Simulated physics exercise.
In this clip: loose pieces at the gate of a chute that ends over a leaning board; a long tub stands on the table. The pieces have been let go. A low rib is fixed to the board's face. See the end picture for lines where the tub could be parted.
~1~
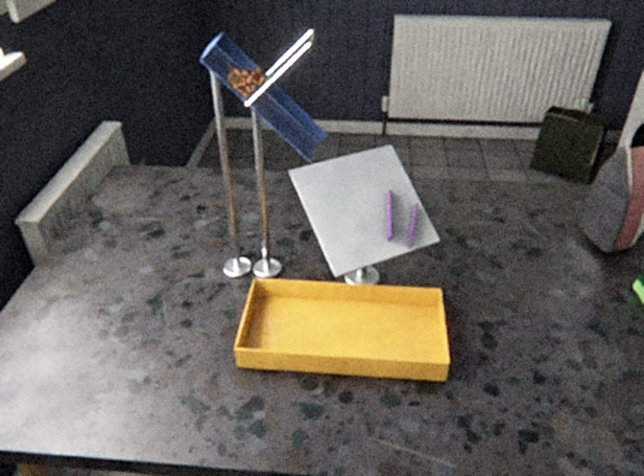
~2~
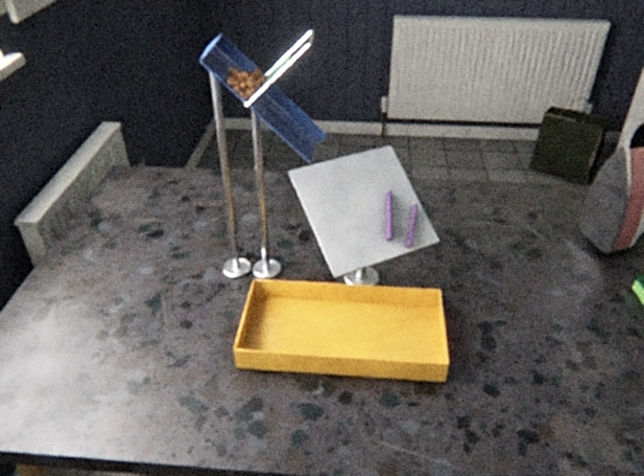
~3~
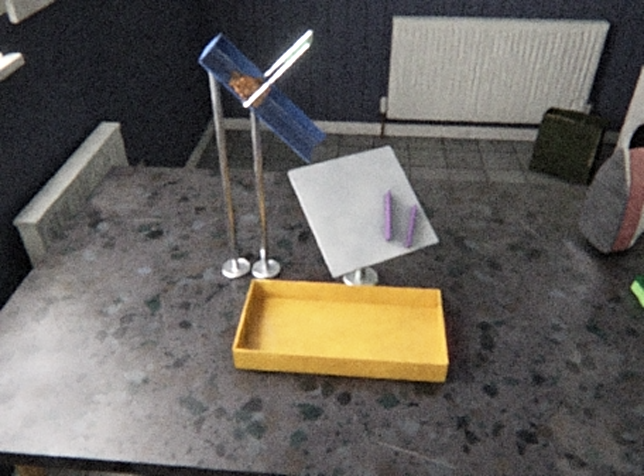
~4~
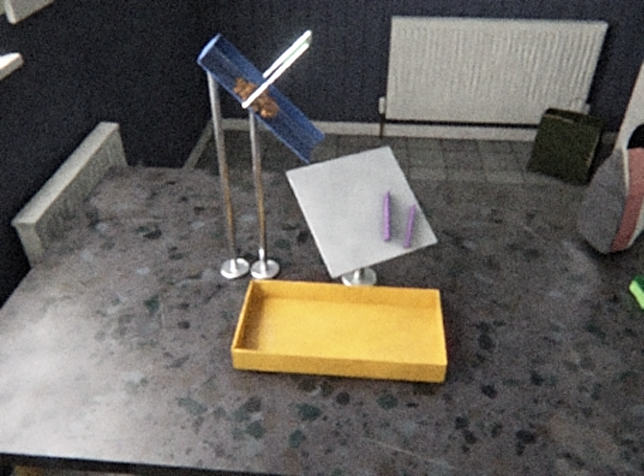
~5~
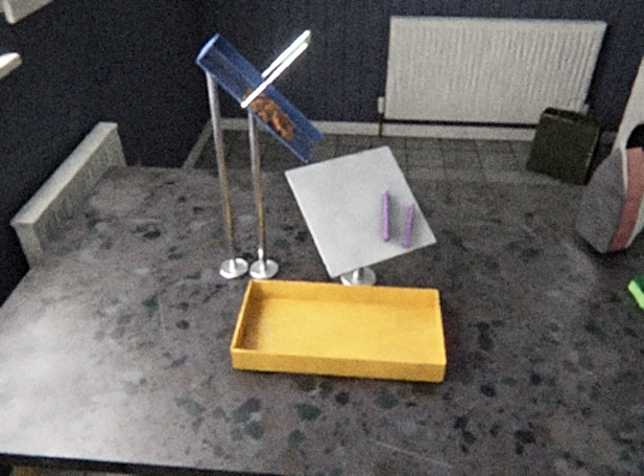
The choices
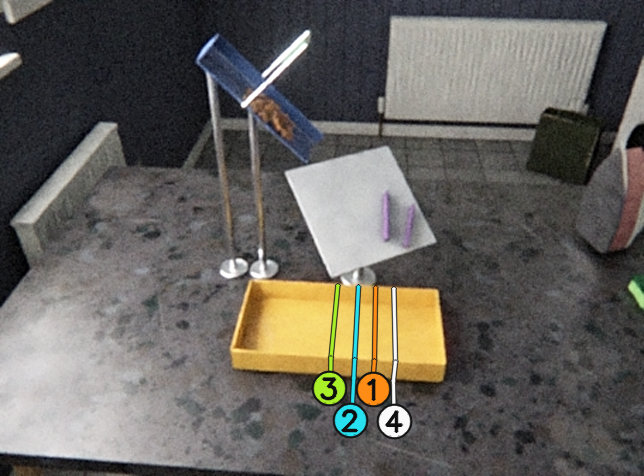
A dark speckled tabletop in a room with dark walls and a white radiator is seen from slightly above, the view staying almost still. A blue chute on two metal stands slopes down to the right toward a tilted pale grey board with two purple ribs, behind a long yellow tub that is empty. Small brown pieces bunched high in the chute slide down inside it past the gate, spreading slightly along its lower part.
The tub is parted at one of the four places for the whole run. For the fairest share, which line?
Take 4.
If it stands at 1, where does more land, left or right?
The right side.
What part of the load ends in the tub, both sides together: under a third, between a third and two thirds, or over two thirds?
Over two thirds.
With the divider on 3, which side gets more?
The right side.
On the marked copy, line 1 crosses the front rim at (374, 359); line 2 crosses the front rim at (354, 358); line 3 crosses the front rim at (331, 357); line 4 crosses the front rim at (395, 361).
If 1 is chosen, of what is caught, only a few on the left of the divider, all but a few on the right.
If 2 is chosen, of what is caught, none at all on the left of the divider, the whole lot on the right.
If 3 is chosen, of what is caught, none at all on the left of the divider, the whole lot on the right.
If 4 is chosen, of what is caught, close to two thirds on the left of the divider, close to a third on the right.
